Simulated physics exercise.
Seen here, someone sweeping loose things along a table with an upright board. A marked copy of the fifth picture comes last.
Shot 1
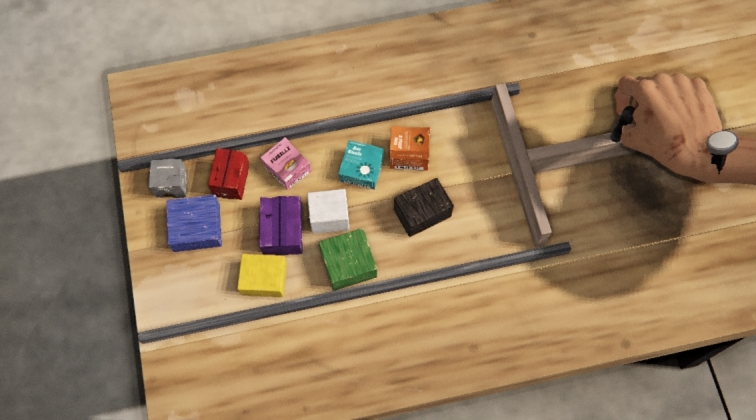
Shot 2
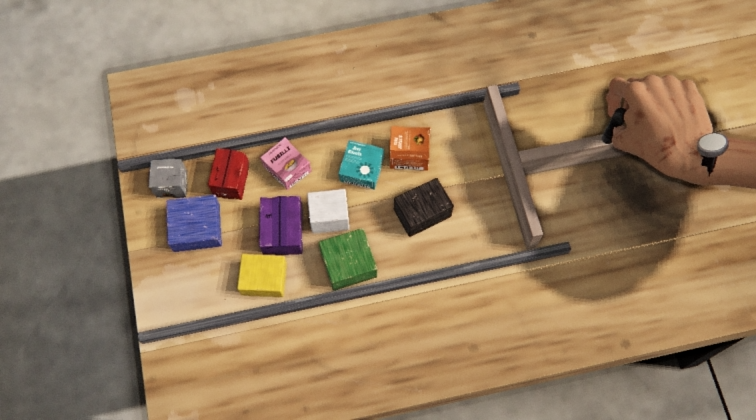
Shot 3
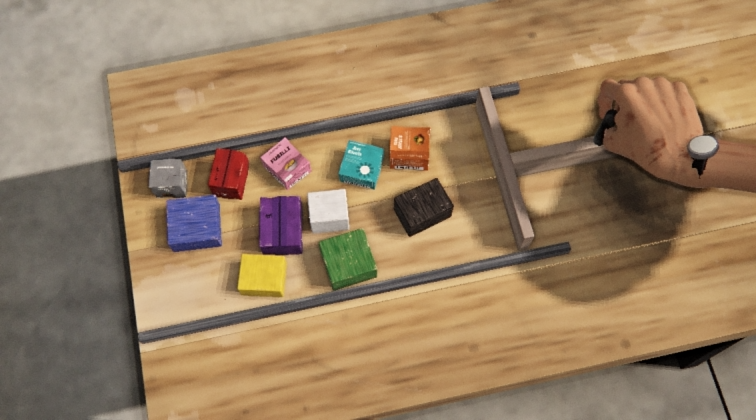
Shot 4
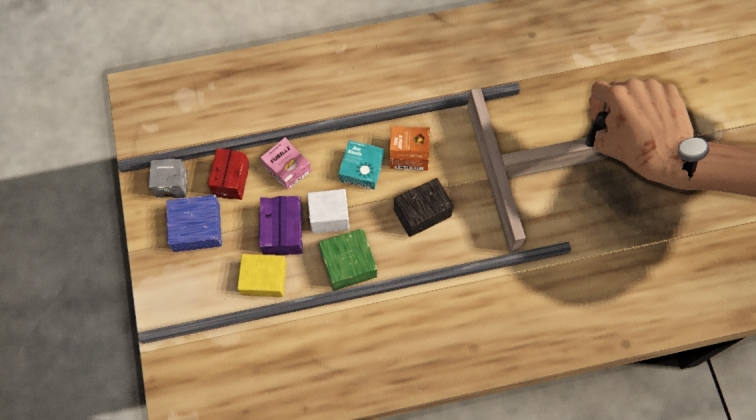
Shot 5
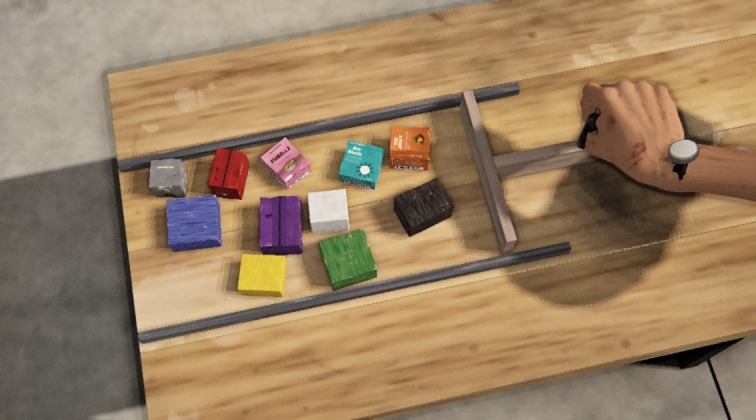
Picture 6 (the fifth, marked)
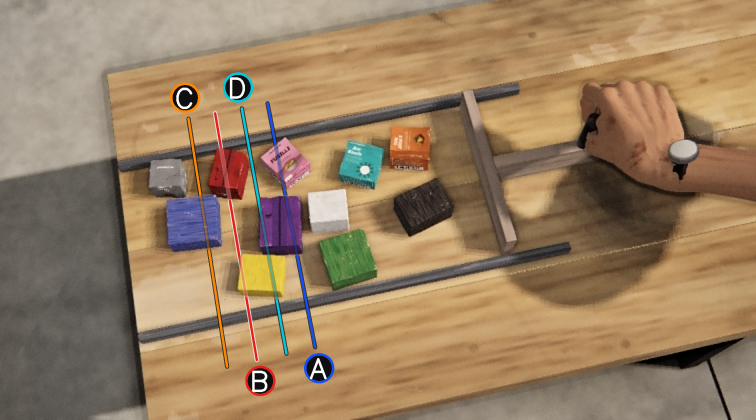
A hand slides an upright board slowly left along a table toward scattered colourful blocks.
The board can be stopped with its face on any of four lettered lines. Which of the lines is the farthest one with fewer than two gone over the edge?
No second one falls up to A.
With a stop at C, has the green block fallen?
No.
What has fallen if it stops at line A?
It is the grey packet.
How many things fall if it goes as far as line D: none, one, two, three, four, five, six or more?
Two.
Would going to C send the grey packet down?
By then, yes.
On the marked copy, A at (290, 219); B at (235, 230); C at (207, 236); D at (263, 224).
Following A. Soon after the start, board (418, 177); orange packet (383, 156); turquoise packet (346, 169).
Later, board (347, 192); red box (206, 179); purple box (238, 235).
In the end, board (292, 203); grey packet over the edge; blue block (136, 238); one fallen.
As for the rest, B drops four; C drops five; D drops two.
